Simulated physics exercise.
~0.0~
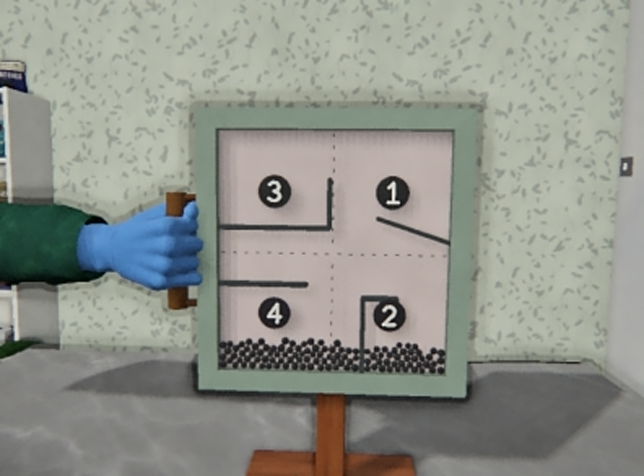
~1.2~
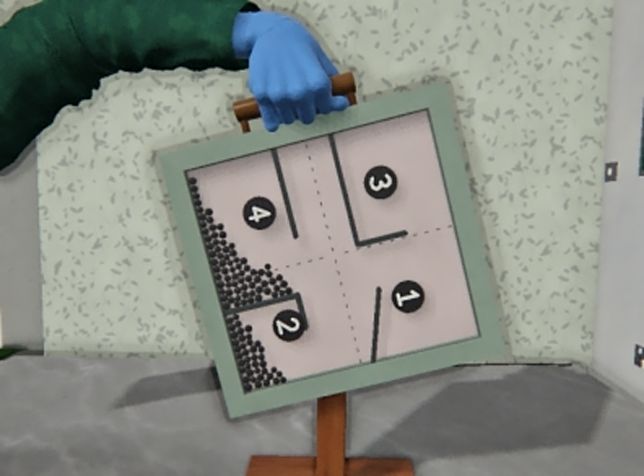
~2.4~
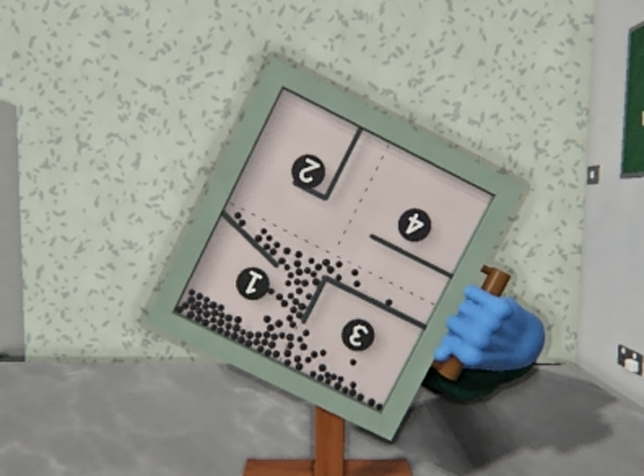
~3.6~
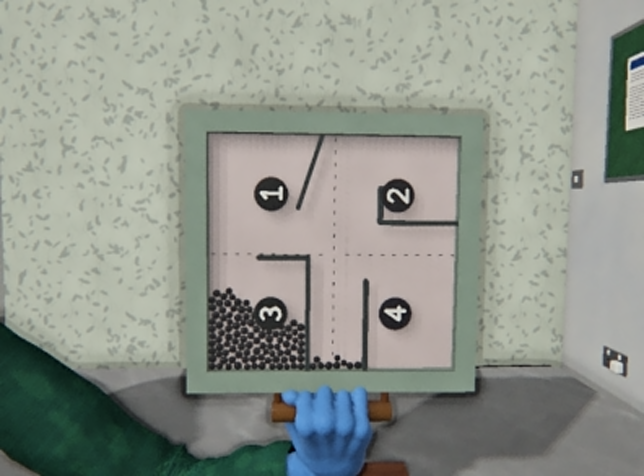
A square see-through case of small black beads, gripped by a blue-gloved hand, turns clockwise on its stand, the beads sliding and spilling past thin inner walls, until the handle reaches the bottom and most beads lie heaped in the lower-left quarter, with a few just right of its wall.
